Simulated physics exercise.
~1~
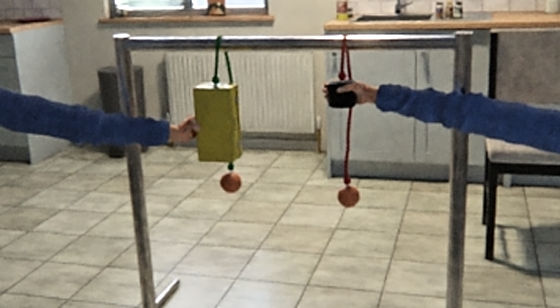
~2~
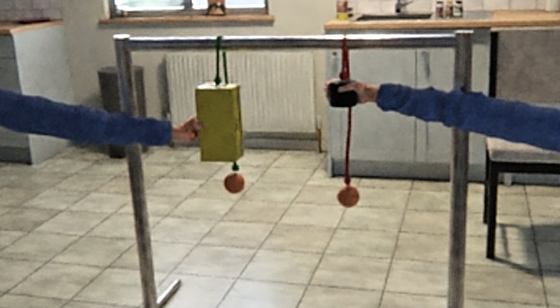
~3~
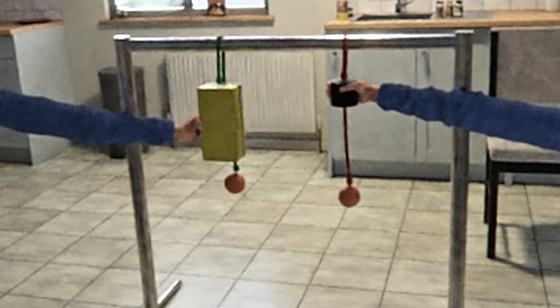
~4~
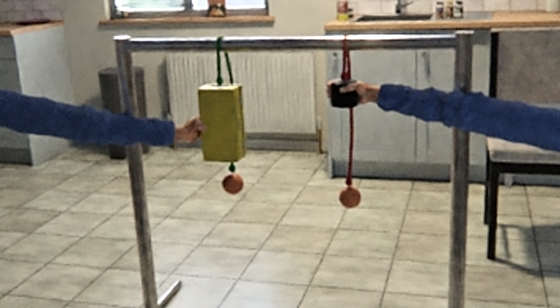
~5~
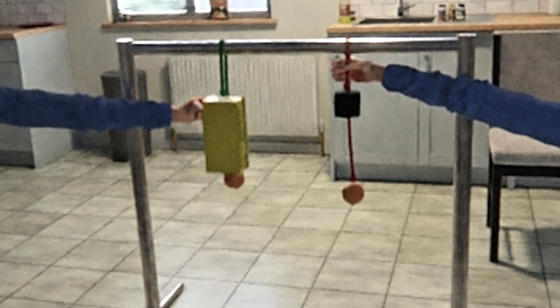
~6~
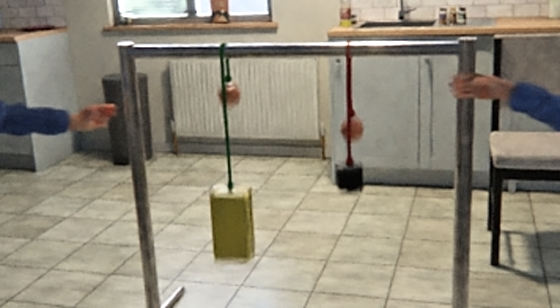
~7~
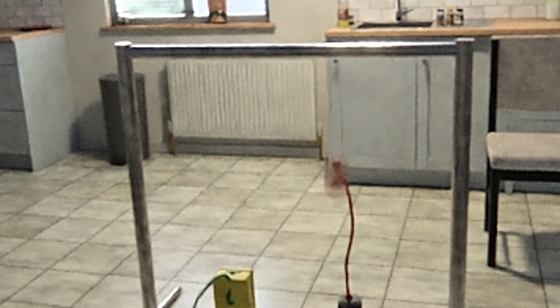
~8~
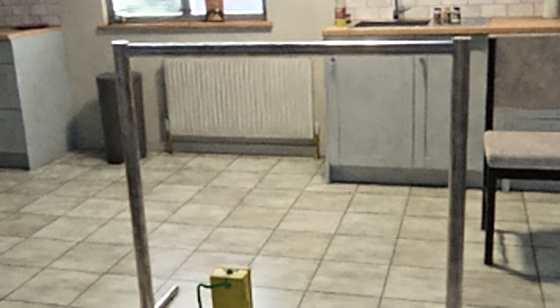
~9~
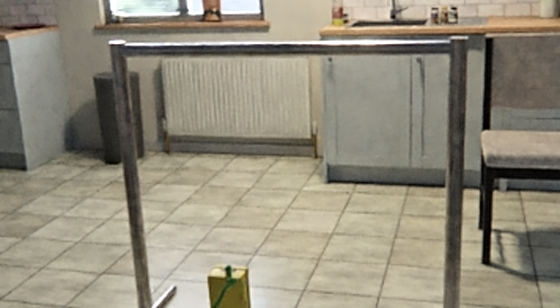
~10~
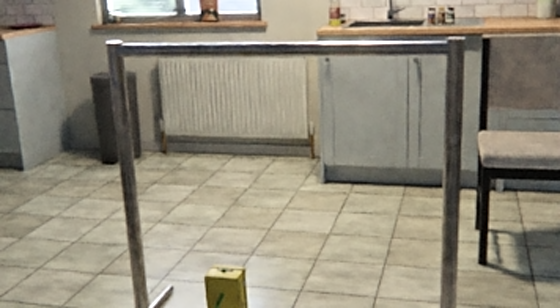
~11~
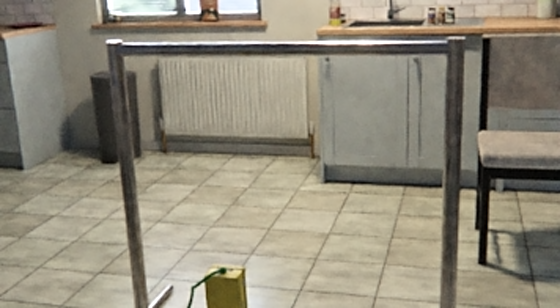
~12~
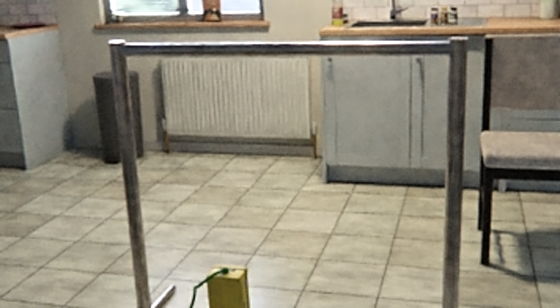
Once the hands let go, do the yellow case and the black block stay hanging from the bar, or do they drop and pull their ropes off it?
They both drop and pull their ropes off the bar. The yellow case ends up on the floor, and the black block falls with its red rope trailing after it.
A tall yellow case hangs on a green rope from a metal bar, with a small black block on a red rope to its right, in a tiled kitchen seen from the front by a slightly swaying camera. A small orange ball dangles at the other end of each rope, and a blue-sleeved arm from each side holds each load. The hands let go and draw back. Both loads drop while the balls rise towards the bar. The ropes come off over it, and the yellow case ends on the floor with the block out of view.
